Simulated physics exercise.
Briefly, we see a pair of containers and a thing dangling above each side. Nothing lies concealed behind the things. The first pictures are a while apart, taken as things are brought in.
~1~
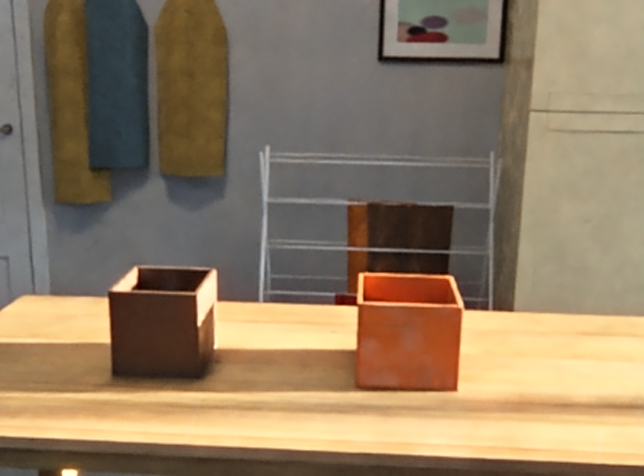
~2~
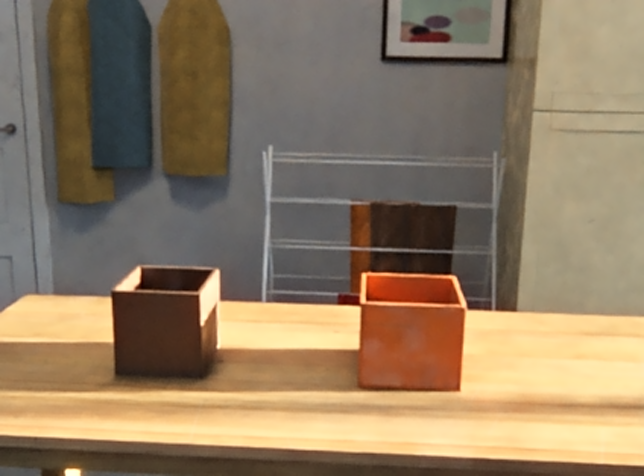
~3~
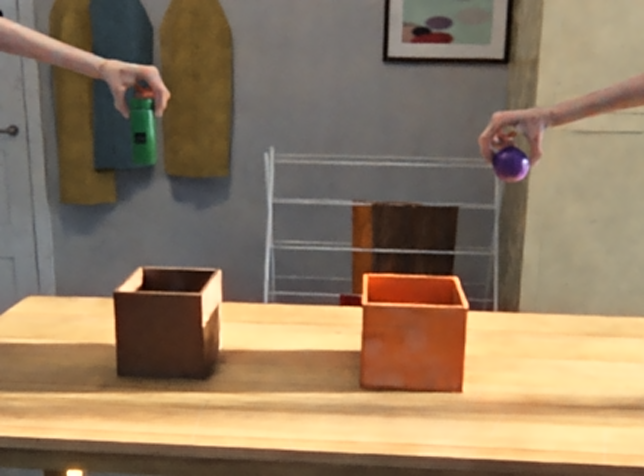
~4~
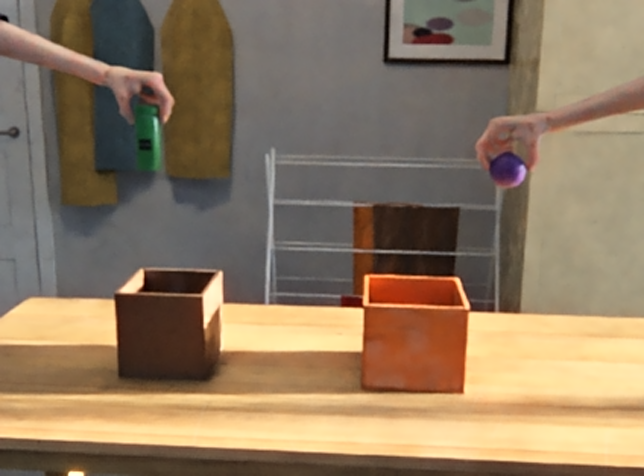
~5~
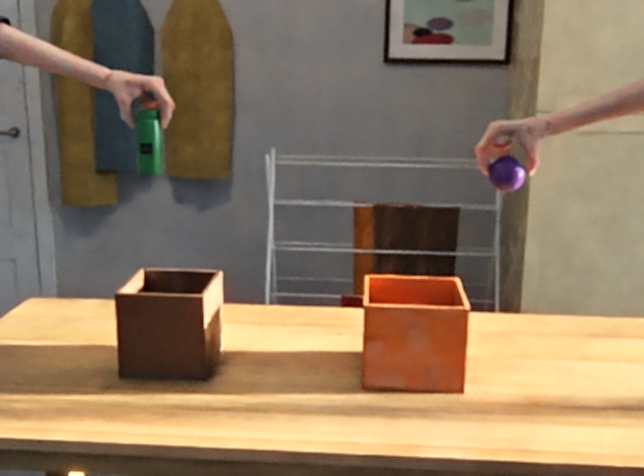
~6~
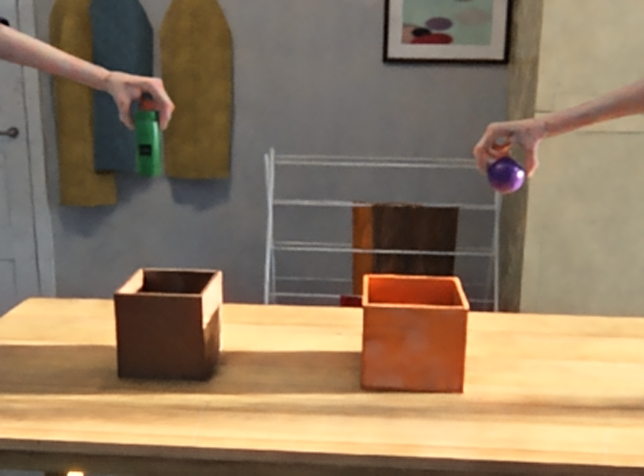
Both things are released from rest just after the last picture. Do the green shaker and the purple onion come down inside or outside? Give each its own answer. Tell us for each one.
As for where they come down: The green shaker ends up inside; the purple onion ends up outside.
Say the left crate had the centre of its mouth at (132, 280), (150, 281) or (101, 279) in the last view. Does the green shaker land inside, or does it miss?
Try by try, the green shaker falls in, falls in, does not go in.
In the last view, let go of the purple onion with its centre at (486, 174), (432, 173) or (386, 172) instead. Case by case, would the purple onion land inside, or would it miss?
Listed in order, it does not get in; it enters the mouth; it enters the mouth.
Then, 0.16 s past the last view, green shaker travelled about its own width near (150, 179); purple onion travelled about its own width near (503, 211).
Then, 0.24 s past the last view, green shaker in the air near (152, 241); purple onion in the air near (499, 274).
Then, 0.30 s past the last view, green shaker in the air near (155, 305); purple onion in the air near (494, 339).
Finally, the green shaker lands inside, near (156, 330); the purple onion misses, near (493, 358).
